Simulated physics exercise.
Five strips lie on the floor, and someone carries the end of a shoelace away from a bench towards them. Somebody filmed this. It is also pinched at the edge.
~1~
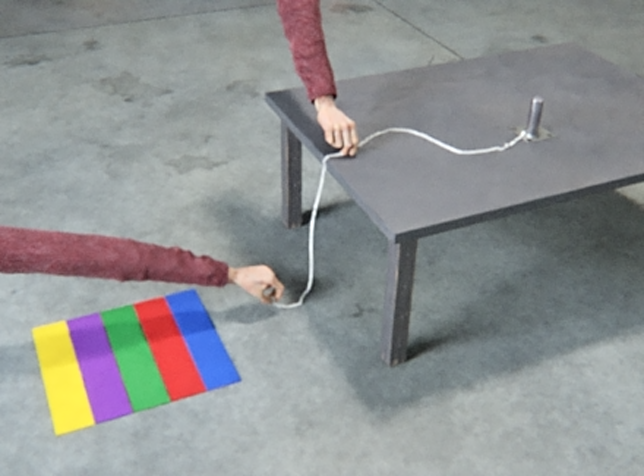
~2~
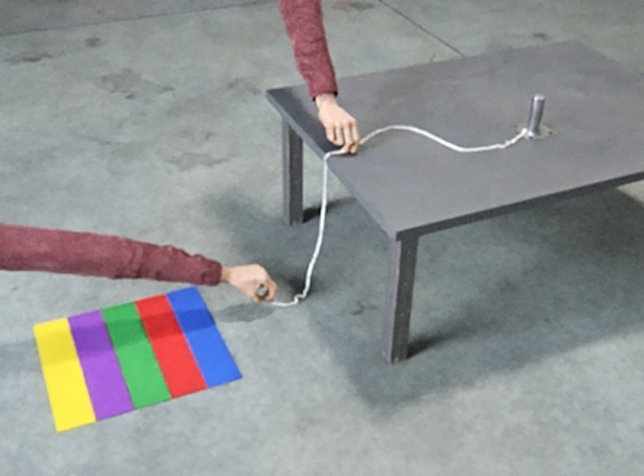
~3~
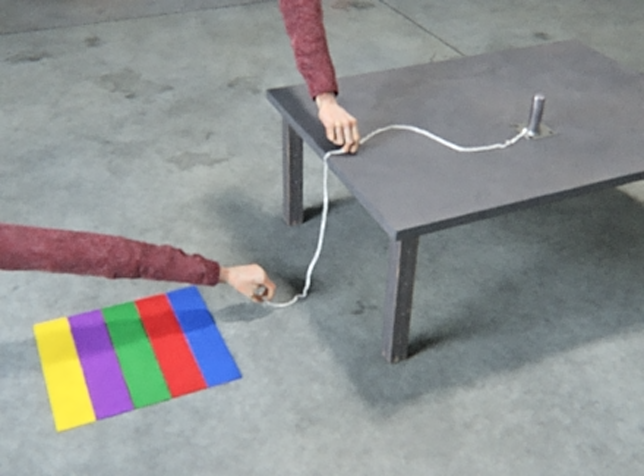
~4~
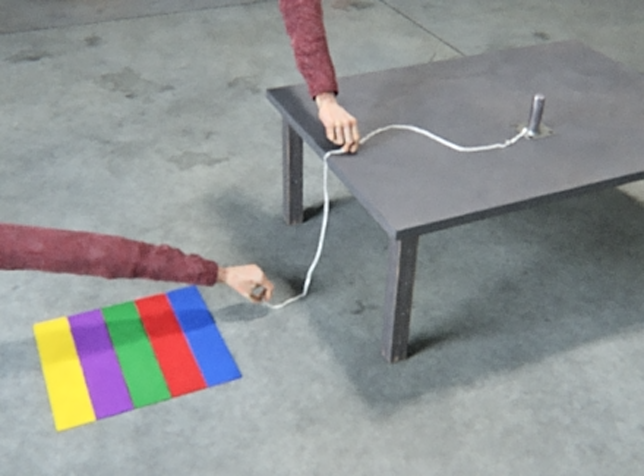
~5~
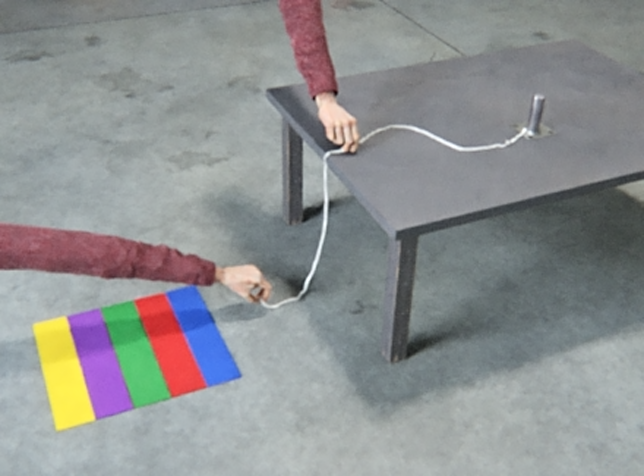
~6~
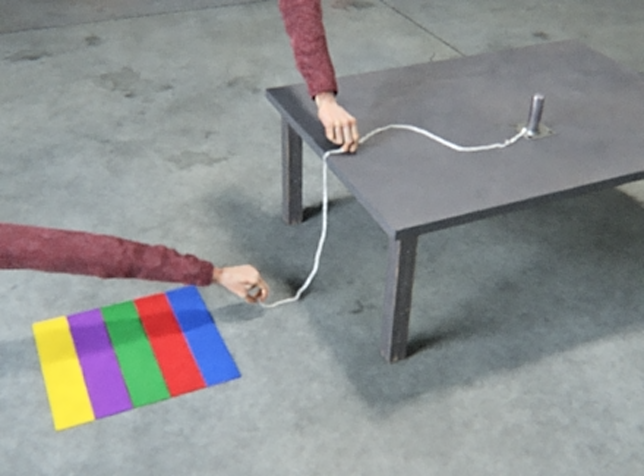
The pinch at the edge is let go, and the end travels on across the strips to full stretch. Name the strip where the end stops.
Purple.
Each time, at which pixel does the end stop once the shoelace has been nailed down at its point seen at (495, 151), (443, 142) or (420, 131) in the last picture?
Pixel spots, one per try: About (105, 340), (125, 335), (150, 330).
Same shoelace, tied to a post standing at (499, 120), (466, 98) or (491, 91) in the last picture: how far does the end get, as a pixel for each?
The first try gives about (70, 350), the second about (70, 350) and the third about (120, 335).
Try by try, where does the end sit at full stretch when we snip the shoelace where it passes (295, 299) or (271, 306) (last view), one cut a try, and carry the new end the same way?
Around (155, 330) for the first cut and around (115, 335) for the second.
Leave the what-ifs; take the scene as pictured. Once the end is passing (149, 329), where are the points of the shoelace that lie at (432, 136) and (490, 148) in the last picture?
They end up somewhere around (404, 145) and (465, 136).
Soon after, end near (149, 329); over red.
Then, end near (112, 338); over green.
At full stretch, end near (92, 344); over purple. It halts on the purple strip.
